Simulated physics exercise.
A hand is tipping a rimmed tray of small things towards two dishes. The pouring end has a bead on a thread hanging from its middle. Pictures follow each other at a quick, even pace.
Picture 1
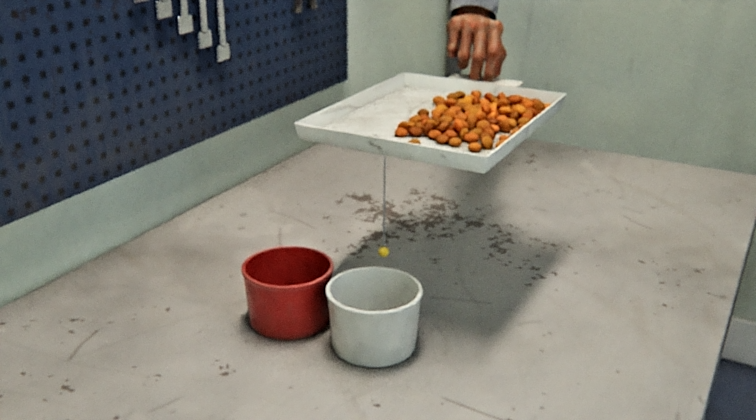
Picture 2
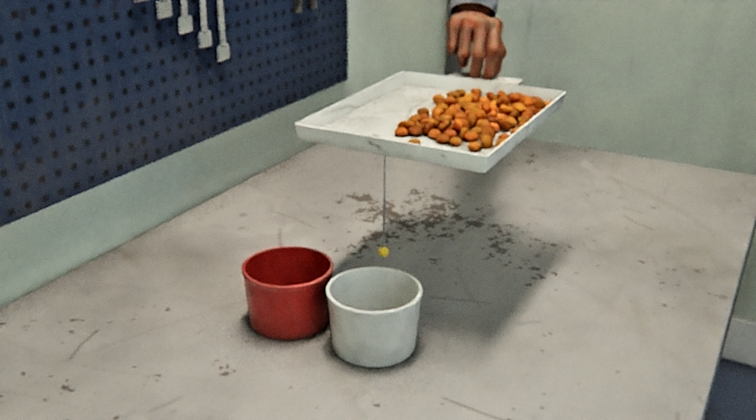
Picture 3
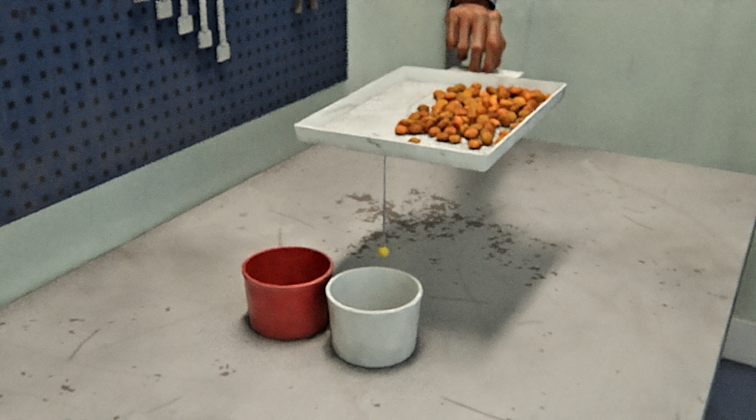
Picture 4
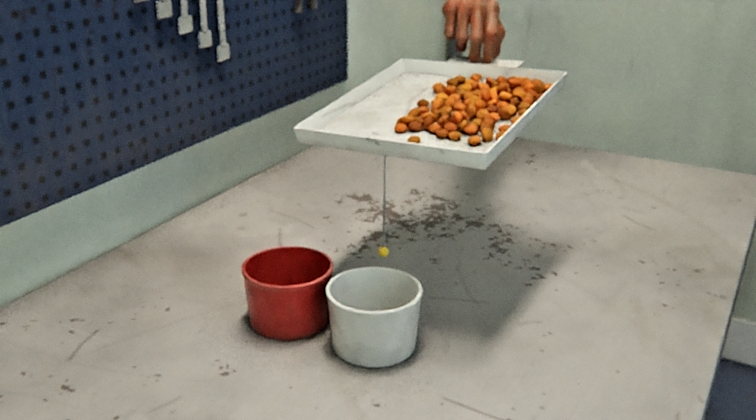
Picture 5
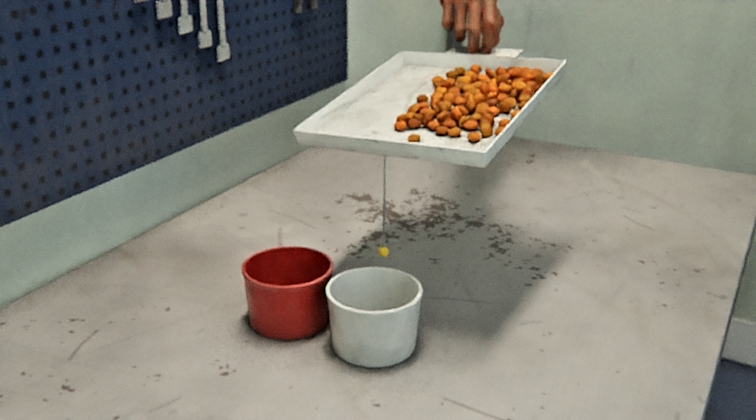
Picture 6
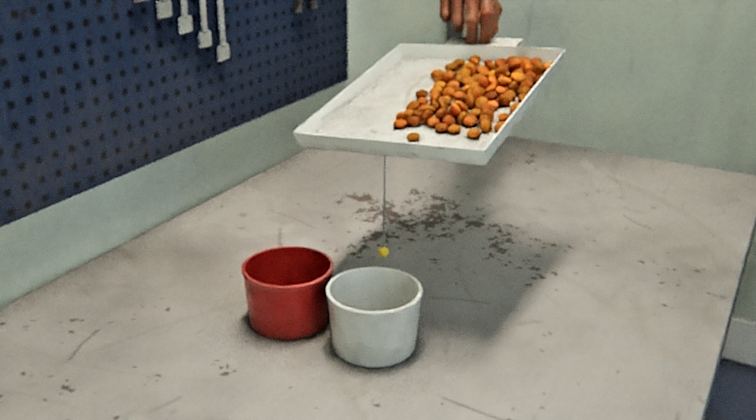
A white rimmed tray heaped with orange-brown kibble, gripped by a hand at its far edge, sits nearly level above a red dish and a white dish. The hand then raises the far side slightly, slanting the tray toward its near left corner, while the yellow bead hangs on its thread.
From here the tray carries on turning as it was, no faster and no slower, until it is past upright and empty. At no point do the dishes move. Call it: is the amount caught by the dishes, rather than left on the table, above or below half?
Above half.
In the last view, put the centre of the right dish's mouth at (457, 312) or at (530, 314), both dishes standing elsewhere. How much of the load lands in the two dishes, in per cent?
Close to 20 in a hundred, then close to 0 in a hundred.
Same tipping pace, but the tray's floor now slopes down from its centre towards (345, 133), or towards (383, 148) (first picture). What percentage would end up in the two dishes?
I'd say roughly 20 percent with the first slope, 80 percent with the other.
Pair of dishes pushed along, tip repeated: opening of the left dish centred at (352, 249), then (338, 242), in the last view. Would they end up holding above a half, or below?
Well, a minority share the first time and a minority share the next.
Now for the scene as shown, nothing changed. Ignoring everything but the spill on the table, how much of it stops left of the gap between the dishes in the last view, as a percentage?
50 per cent or thereabouts.
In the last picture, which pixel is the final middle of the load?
Last view, resting centre - approx. (294, 307).
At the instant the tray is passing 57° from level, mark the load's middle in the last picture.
I'd mark the middle close to (355, 125).
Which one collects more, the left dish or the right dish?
The one you want is the left of the two.
Shortly afterwards, tray tipped steeply; the bulk on the tray; only a few in the left dish; only a few outside both; a little in the air.
Next, tray tipped right over; near a quarter on the tray; a little in the right dish; near a third in the left dish; a little outside both; near a quarter in the air.
Some moments later, tray tipped past a quarter turn; a little in the right dish; near two thirds in the left dish; near a quarter outside both.
In the end, tray tipped past a quarter turn; a little in the right dish; near two thirds in the left dish; near a quarter outside both.
